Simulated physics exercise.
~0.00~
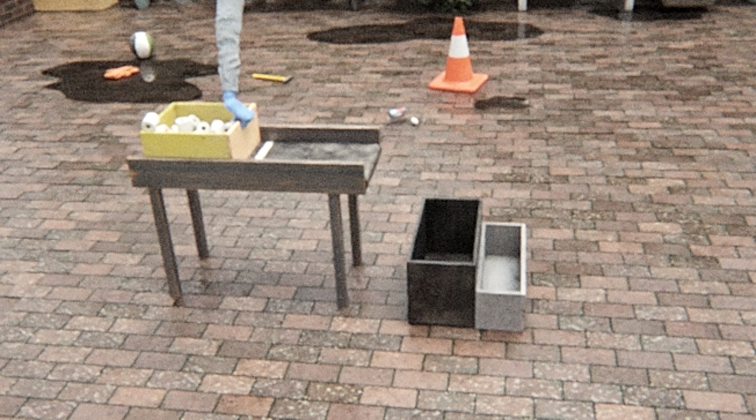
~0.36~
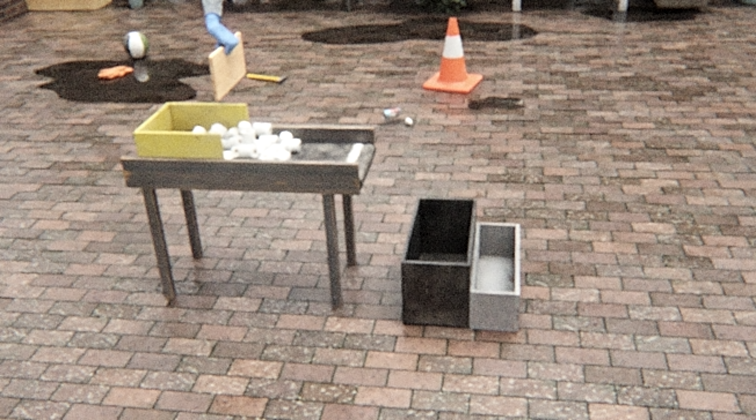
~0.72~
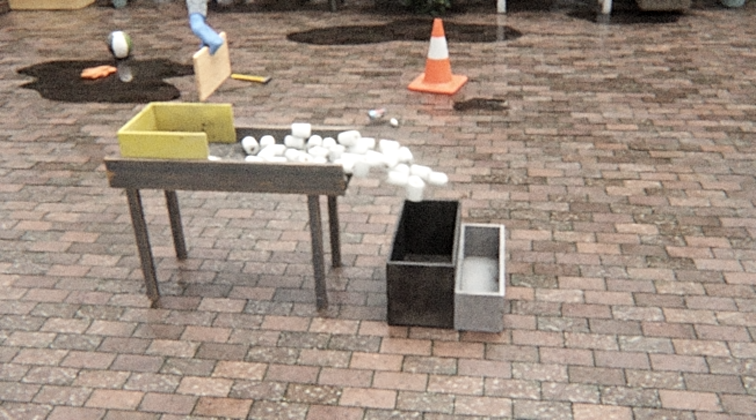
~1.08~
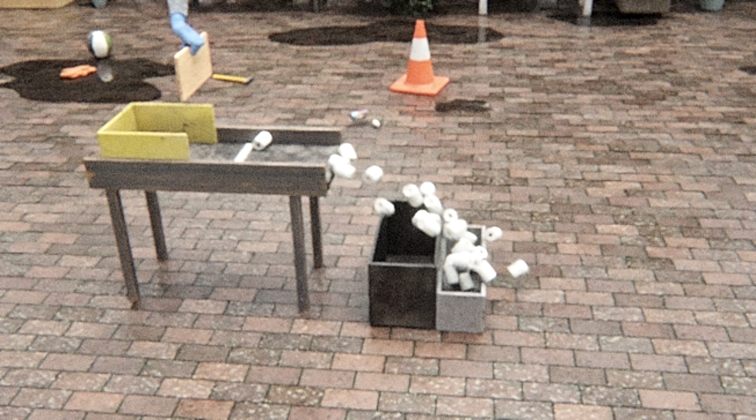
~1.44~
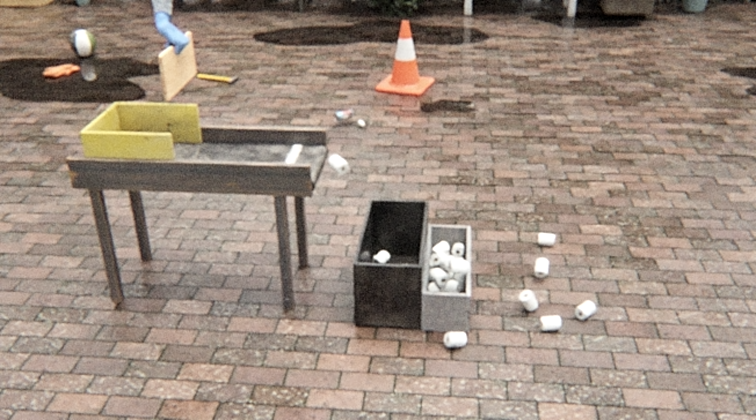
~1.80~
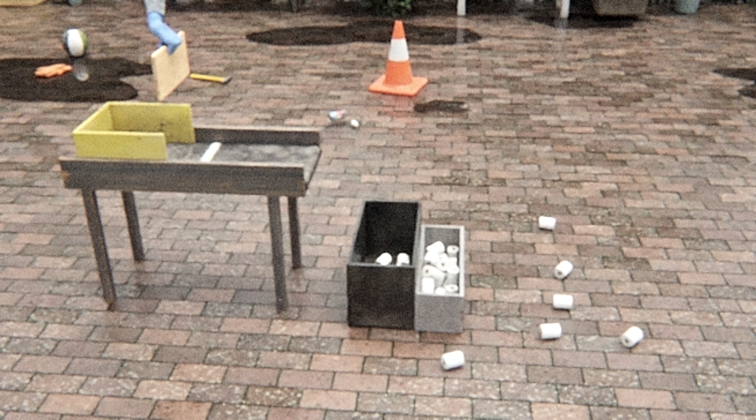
A blue-gloved hand in a grey sleeve holds the wooden end board of a yellow pen full of white rolls, which sits at the left of a dark, table-like belt on wet brick paving, seen from slightly above. A black tote and a smaller grey one stand to the right, with an orange cone behind. The hand lifts the board away, and the rolls spread rightward along the belt. They pour off its end in a stream, tumbling towards the totes. Most settle in the grey tote, a few lie in the black one, and six rest on the bricks.
